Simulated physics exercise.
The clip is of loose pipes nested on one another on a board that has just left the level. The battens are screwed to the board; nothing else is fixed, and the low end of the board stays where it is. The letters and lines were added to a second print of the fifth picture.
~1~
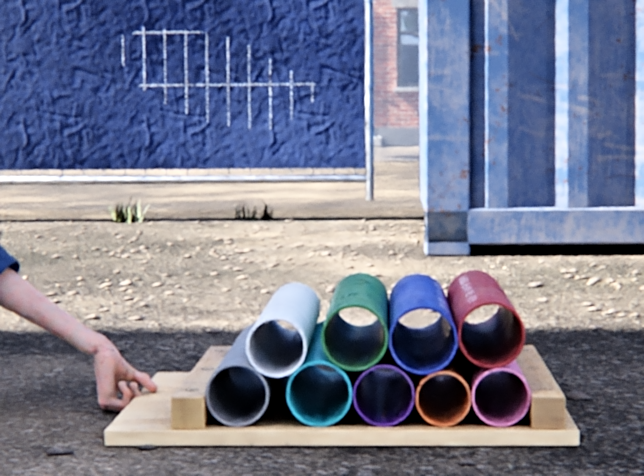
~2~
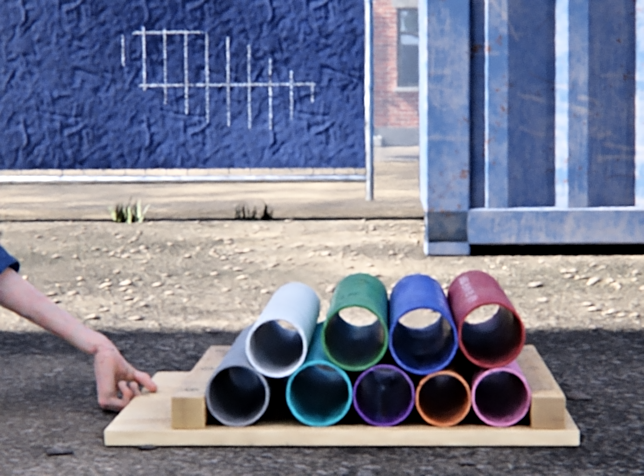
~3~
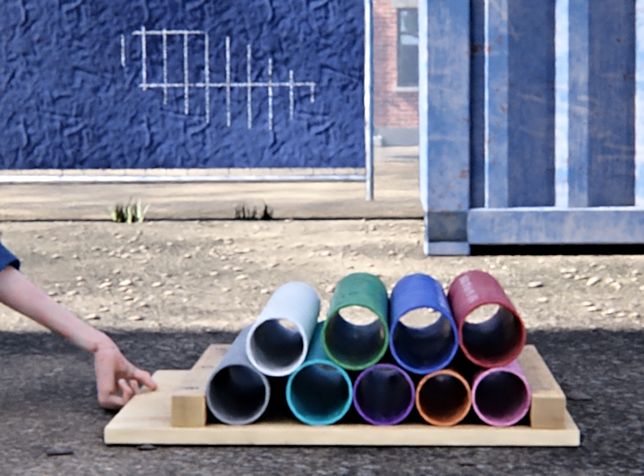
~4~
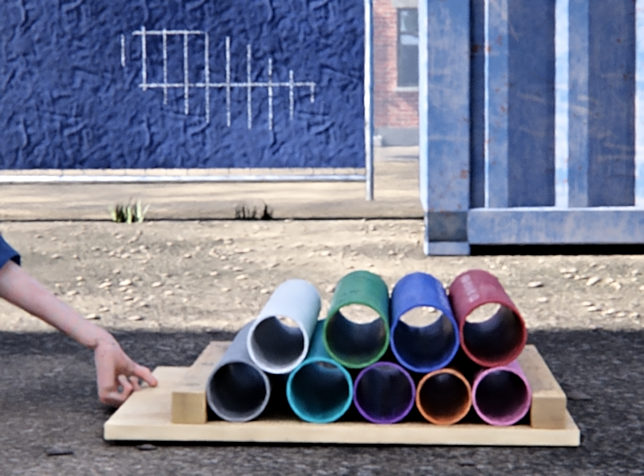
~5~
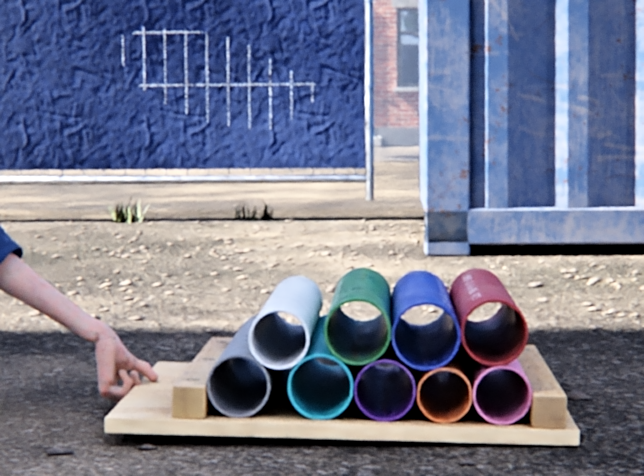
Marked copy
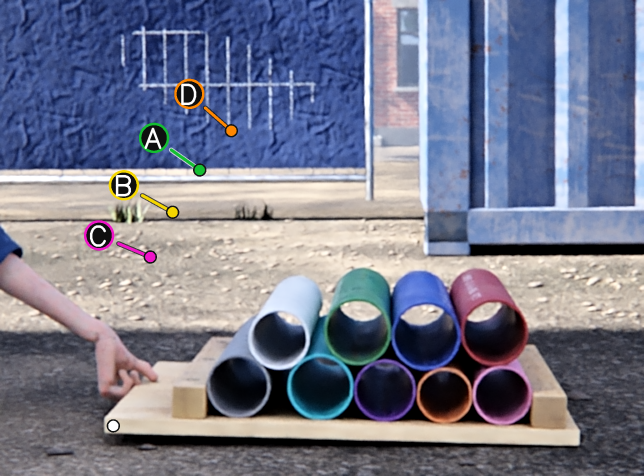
To begin with, coloured pipes rest in two nested rows between wooden battens on a board on the ground, while a hand at the left touches the board's end. The hand then slowly raises that left end slightly, and the pipes tilt a little with the board, staying nested together.
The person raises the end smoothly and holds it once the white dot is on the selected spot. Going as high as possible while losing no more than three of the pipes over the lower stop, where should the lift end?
It can be raised to C.
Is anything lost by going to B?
Yes, at B.
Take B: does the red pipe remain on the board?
No, with B.
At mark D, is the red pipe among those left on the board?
No.
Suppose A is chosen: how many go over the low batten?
It comes to four.
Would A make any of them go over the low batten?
Yes, at A.
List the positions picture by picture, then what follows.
Board (345, 391); grey pipe (237, 395); turquoise pipe (319, 394), in the first picture.
Turquoise pipe (319, 393); purple pipe (384, 395), in the second picture.
Board (346, 389); grey pipe (237, 394); white pipe (277, 345); red pipe (492, 334), in the third picture.
Board (346, 388); grey pipe (238, 390); turquoise pipe (320, 390), in the fourth picture.
Board (346, 385); grey pipe (238, 386); turquoise pipe (321, 387), in the fifth picture.
On the copy, A at (200, 170); B at (173, 212); C at (150, 257); D at (232, 131); the white dot at (114, 426).
On C. First, board at 15°.
Then, board at 23°.
Finally, board at 23°, two over the low batten (red, blue).
By contrast, A four over the low batten (white, red, blue, green); B four over the low batten (white, red, blue, green); D four over the low batten (white, red, blue, green).
